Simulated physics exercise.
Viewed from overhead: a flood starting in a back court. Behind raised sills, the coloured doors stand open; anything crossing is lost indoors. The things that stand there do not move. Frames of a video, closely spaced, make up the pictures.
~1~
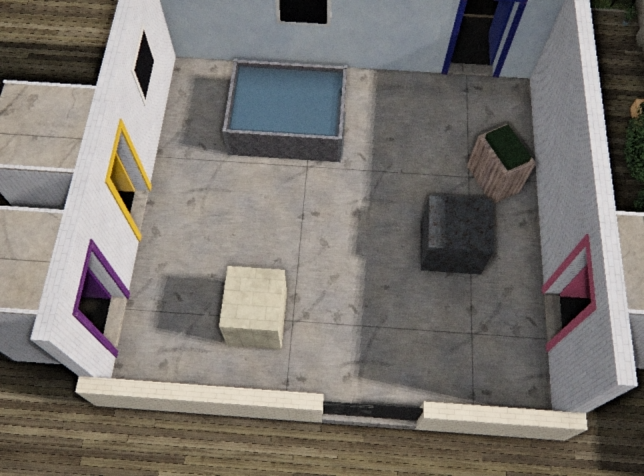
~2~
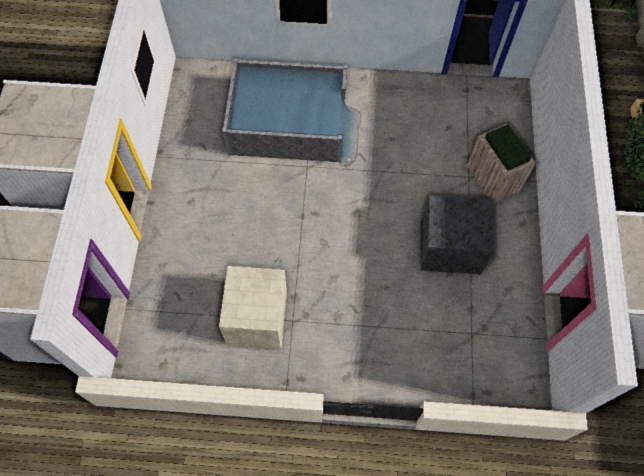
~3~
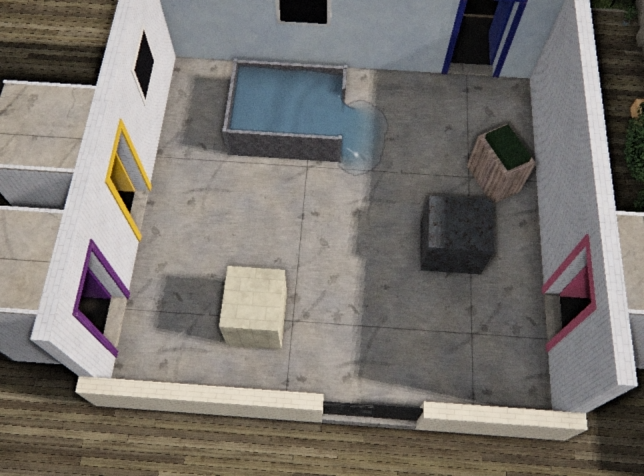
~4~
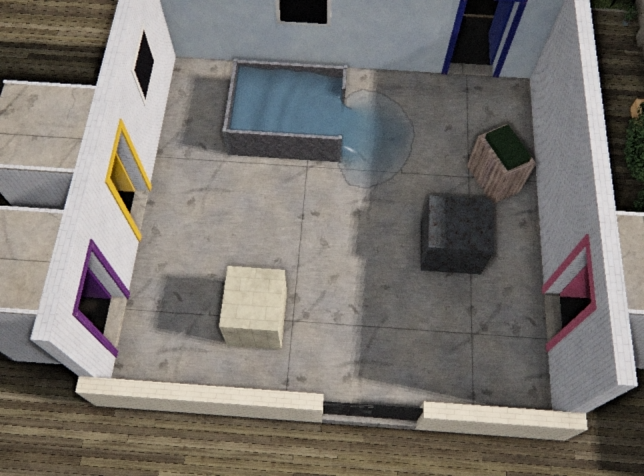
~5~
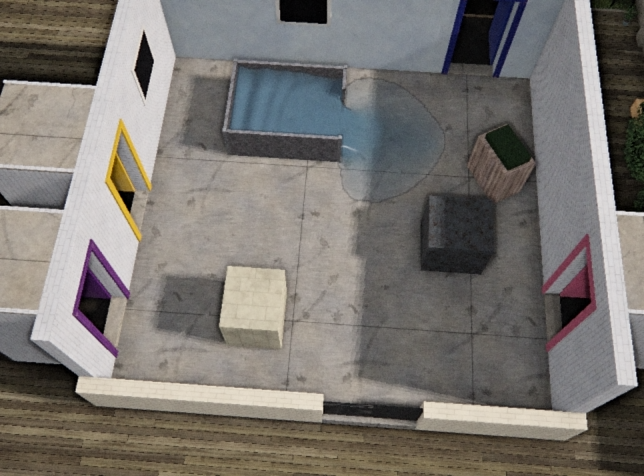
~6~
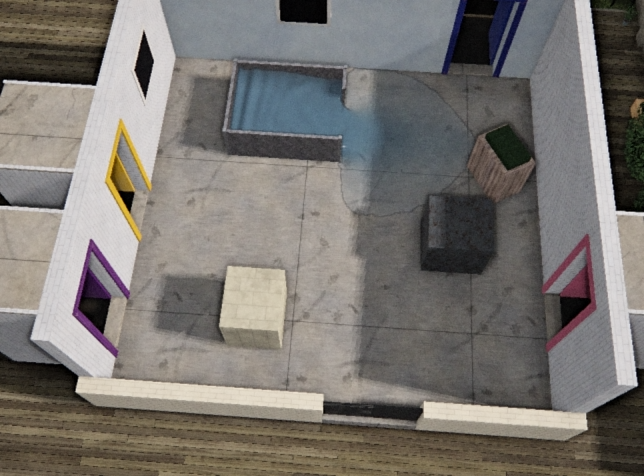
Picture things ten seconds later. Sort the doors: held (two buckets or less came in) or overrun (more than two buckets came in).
Sorted: Pink door held, blue door overrun, purple door held, yellow door held.
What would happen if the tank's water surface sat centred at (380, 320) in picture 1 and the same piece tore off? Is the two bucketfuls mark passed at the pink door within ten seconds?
Pink door: Past the limit.
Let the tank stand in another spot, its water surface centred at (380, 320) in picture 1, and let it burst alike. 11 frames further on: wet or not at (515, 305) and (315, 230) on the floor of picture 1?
Hit, spared.
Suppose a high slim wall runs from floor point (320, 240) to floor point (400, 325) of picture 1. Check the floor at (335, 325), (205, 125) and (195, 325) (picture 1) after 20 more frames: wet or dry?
Log, spots one to three: Spared; spared; spared.
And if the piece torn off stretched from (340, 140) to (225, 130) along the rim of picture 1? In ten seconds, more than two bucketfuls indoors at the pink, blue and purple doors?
Then: Pink is over; blue keeps below it; purple lets more in.
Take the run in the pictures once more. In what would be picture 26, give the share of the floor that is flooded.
The answer is around 40 per cent.
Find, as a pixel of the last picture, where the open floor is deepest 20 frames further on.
Close to (534, 191).
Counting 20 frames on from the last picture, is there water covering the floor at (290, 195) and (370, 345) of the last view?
In that order: Clear, awash.
A moment on, water covers 25 % of the floor; the pink door not reached, the blue door wet at the sill, nothing in, the purple door not reached, the yellow door not reached.
Next, water covers 30 % of the floor; the pink door wet at the sill, nothing in, the blue door under two buckets in, the purple door not reached, the yellow door not reached.
Then, water covers 40 % of the floor; the pink door wet at the sill, nothing in, the blue door over two buckets in, the purple door not reached, the yellow door not reached.
Later, water covers 55 % of the floor; the pink door under two buckets in, the blue door far over two buckets in, the purple door not reached, the yellow door not reached.
In the end, water covers 80 % of the floor; the pink door under two buckets in, the blue door far over two buckets in, the purple door wet at the sill, nothing in, the yellow door not reached.
